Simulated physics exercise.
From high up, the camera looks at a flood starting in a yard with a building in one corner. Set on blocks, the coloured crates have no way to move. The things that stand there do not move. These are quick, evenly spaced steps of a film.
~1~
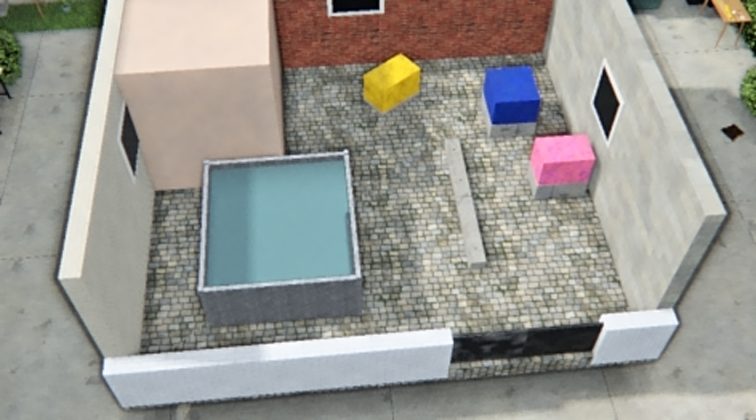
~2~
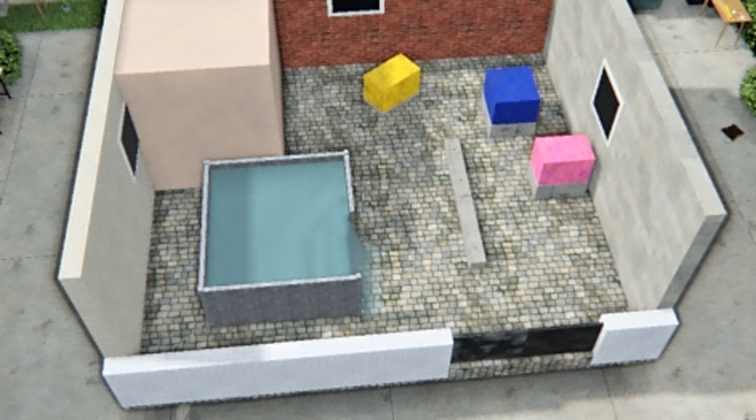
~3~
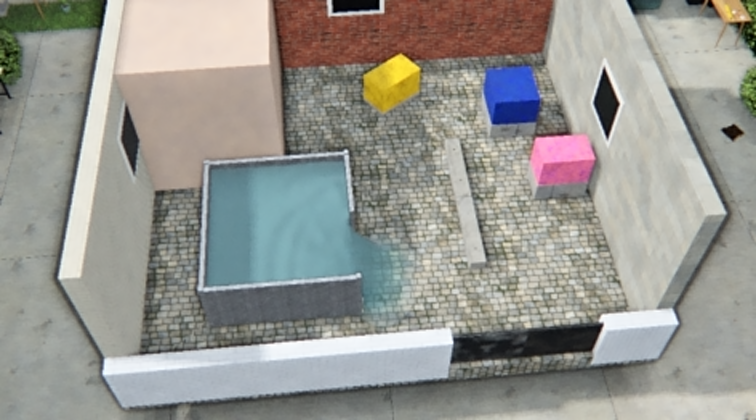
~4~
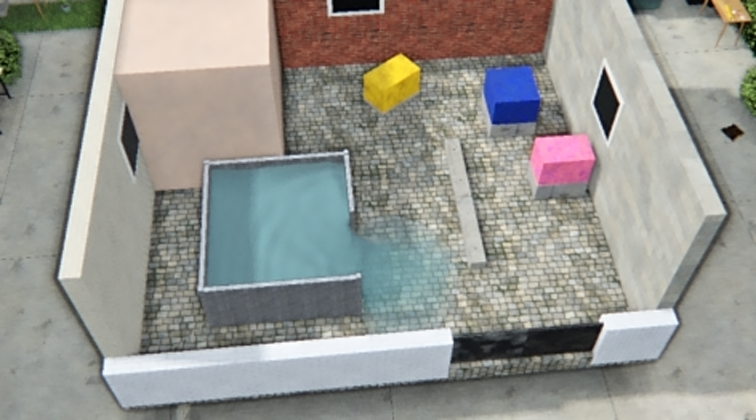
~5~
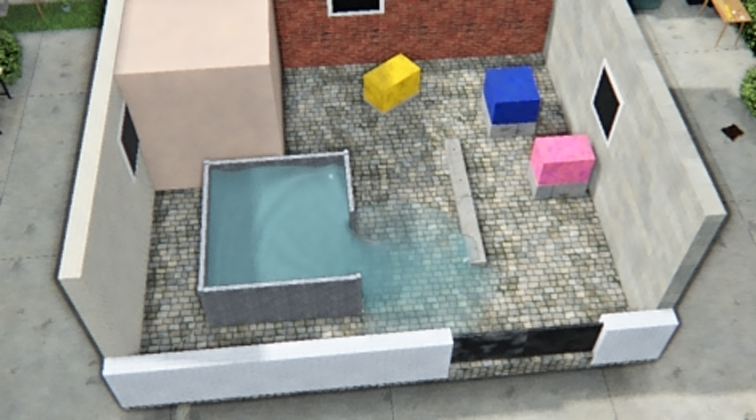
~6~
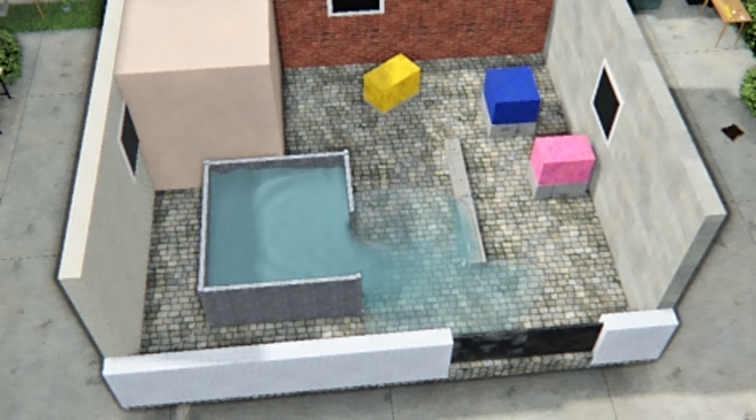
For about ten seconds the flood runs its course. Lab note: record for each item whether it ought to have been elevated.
At the end, the blue crate remains untouched by water, the yellow crate is touched by water, the pink crate is touched by water.
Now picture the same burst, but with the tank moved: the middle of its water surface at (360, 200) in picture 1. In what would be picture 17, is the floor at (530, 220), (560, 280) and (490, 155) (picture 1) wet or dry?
As listed: Under water, flooded, flooded.
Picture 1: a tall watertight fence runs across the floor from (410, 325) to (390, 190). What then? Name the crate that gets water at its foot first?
That would be the yellow one.
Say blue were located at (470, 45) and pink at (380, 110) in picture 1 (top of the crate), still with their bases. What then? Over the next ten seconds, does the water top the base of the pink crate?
The pink crate simply stays high and dry.
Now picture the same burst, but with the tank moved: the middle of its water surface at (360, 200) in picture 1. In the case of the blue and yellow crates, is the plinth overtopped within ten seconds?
Outcome: Blue crate clear; yellow crate flooded.
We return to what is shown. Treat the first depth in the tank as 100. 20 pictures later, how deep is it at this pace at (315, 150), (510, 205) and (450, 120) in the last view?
The three come to some 2, 14 and 4 per cent respectively.
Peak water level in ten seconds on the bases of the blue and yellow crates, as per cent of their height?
70 and 320 per cent, roughly.
A moment on, water covers 35 % of the floor; the blue crate not reached, the yellow crate not reached, the pink crate water round its plinth.
Next, water covers 50 % of the floor; the blue crate water round its plinth, the yellow crate water round its plinth, the pink crate water round its plinth.
Then, water covers 70 % of the floor; the blue crate water round its plinth, the yellow crate water round its plinth, the pink crate water round its plinth.
Later, water covers 90 % of the floor; the blue crate water round its plinth, the yellow crate water round its plinth, the pink crate water round its plinth.
In the end, water covers 100 % of the floor; the blue crate stayed above the water, the yellow crate was topped, the pink crate was topped.
